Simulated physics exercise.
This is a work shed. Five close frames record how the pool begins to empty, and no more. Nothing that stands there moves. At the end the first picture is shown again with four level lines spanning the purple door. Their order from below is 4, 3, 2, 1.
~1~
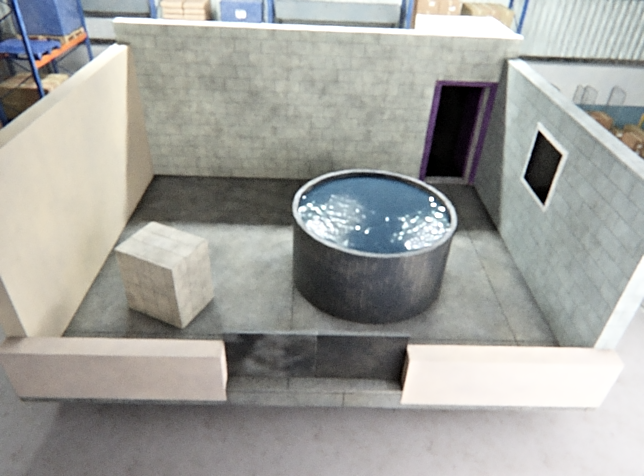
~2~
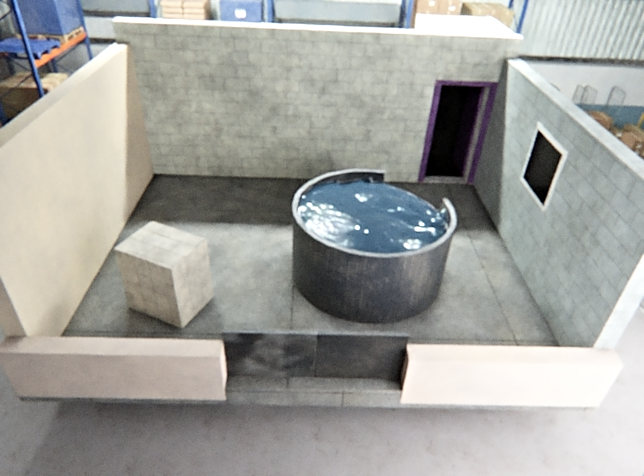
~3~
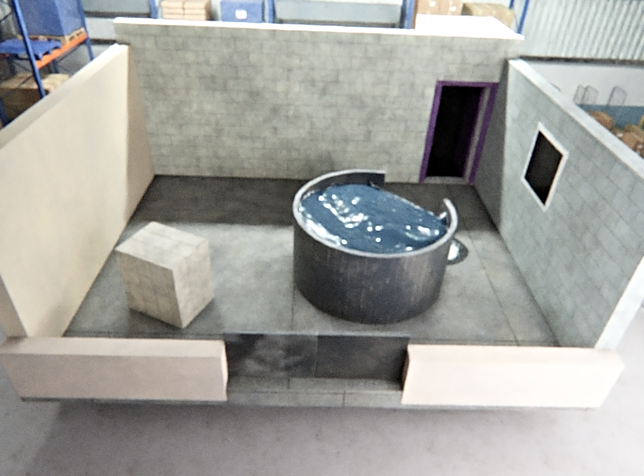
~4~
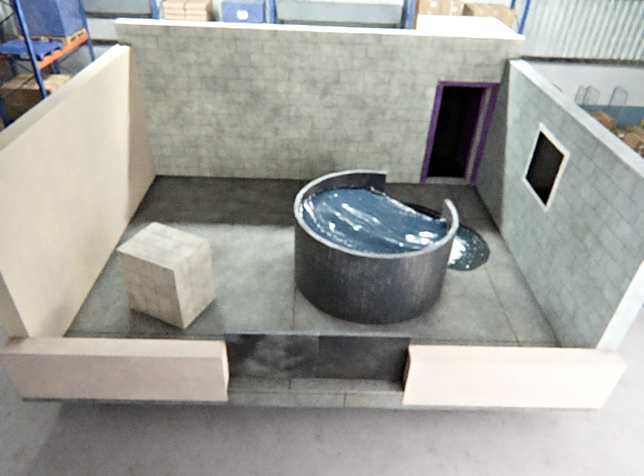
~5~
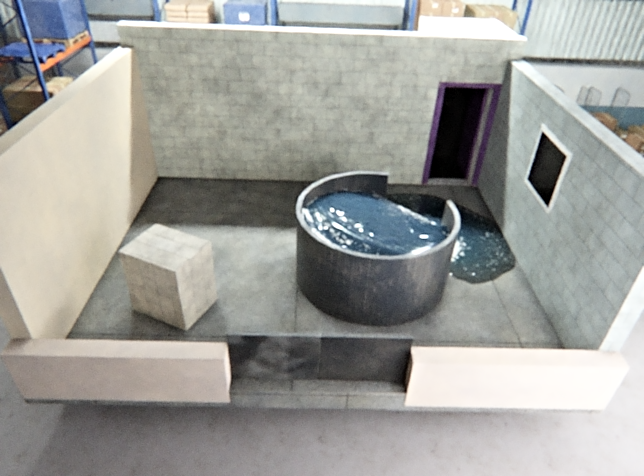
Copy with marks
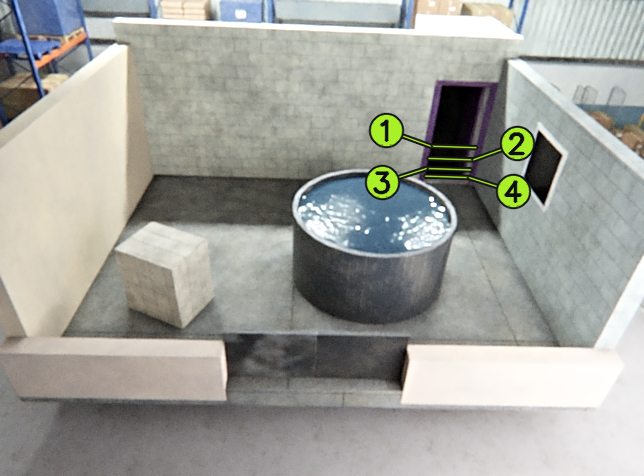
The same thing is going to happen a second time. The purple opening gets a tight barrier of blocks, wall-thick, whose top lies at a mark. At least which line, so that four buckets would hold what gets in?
I would pick line 1.
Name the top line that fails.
That would be 2.
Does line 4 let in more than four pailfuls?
Yes.
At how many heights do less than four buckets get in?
One of the four.
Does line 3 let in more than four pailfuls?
Yes.
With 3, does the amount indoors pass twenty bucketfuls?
Yes.
On the marked copy, 1 at (453, 146); 2 at (450, 159); 3 at (448, 169); 4 at (447, 176); from the bottom up 4, 3, 2, 1.
For line 1, a splash gets over, under a bucket.
For line 2, about 8 bucketfuls get in.
For line 3, dozens of bucketfuls pour in.
For line 4, dozens of bucketfuls pour in.
